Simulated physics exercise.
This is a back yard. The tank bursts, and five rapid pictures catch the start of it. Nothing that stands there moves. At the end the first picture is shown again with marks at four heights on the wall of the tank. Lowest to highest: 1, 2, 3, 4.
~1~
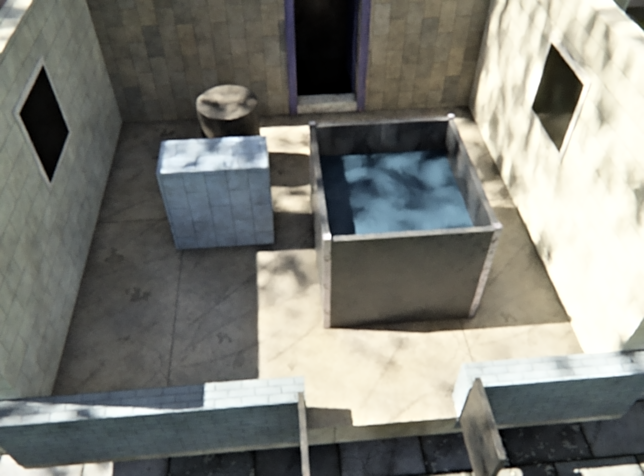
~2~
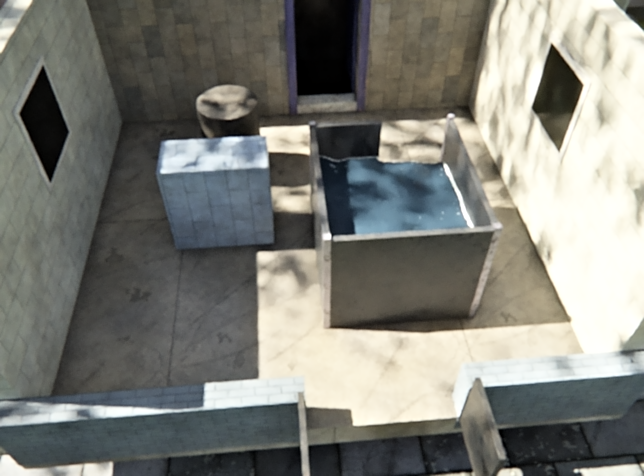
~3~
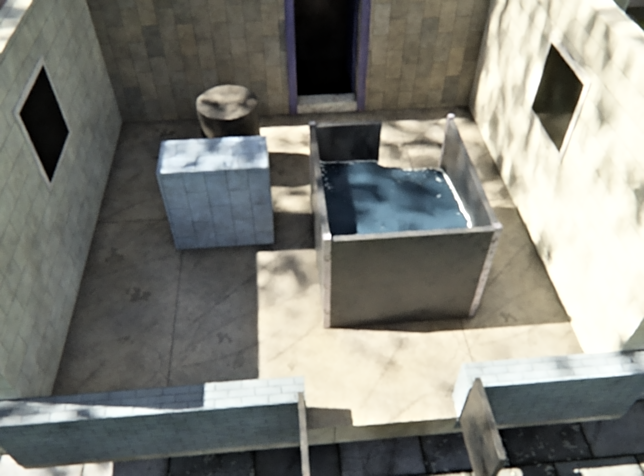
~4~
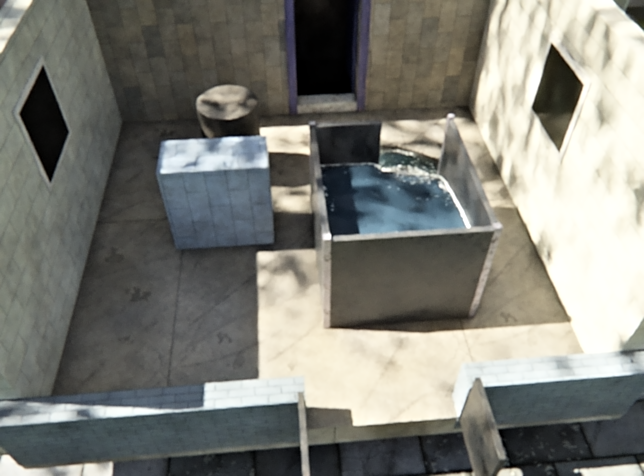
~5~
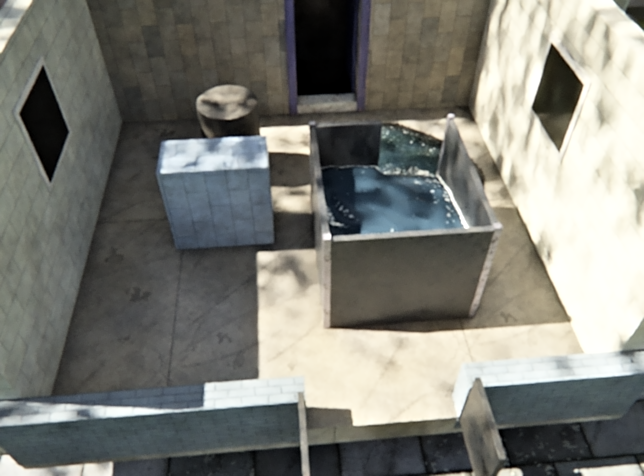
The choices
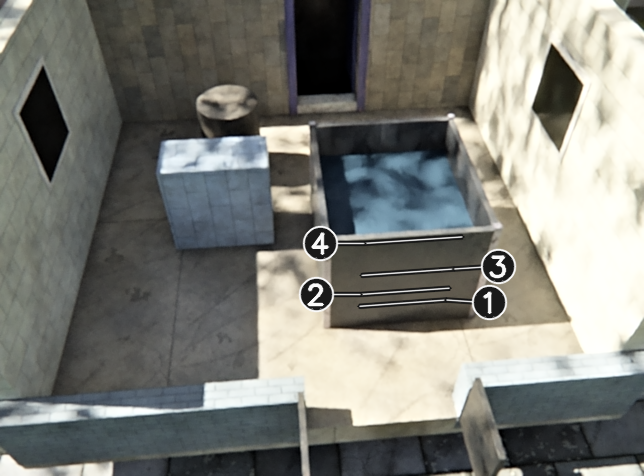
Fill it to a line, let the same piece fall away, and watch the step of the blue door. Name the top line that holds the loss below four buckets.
The limit is 2.
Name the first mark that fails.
That is mark 3.
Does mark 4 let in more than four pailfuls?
Yes, that goes wrong.
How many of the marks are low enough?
Two of them.
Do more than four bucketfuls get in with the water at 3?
Yes.
On the marked copy, 1 at (403, 303); 2 at (405, 291); 3 at (408, 272); 4 at (413, 240); from the bottom up 1, 2, 3, 4.
Choosing 1, nothing gets over.
Choosing 2, a bucket or two gets in.
Choosing 3, about 12 bucketfuls get in.
Choosing 4, dozens of bucketfuls pour in.
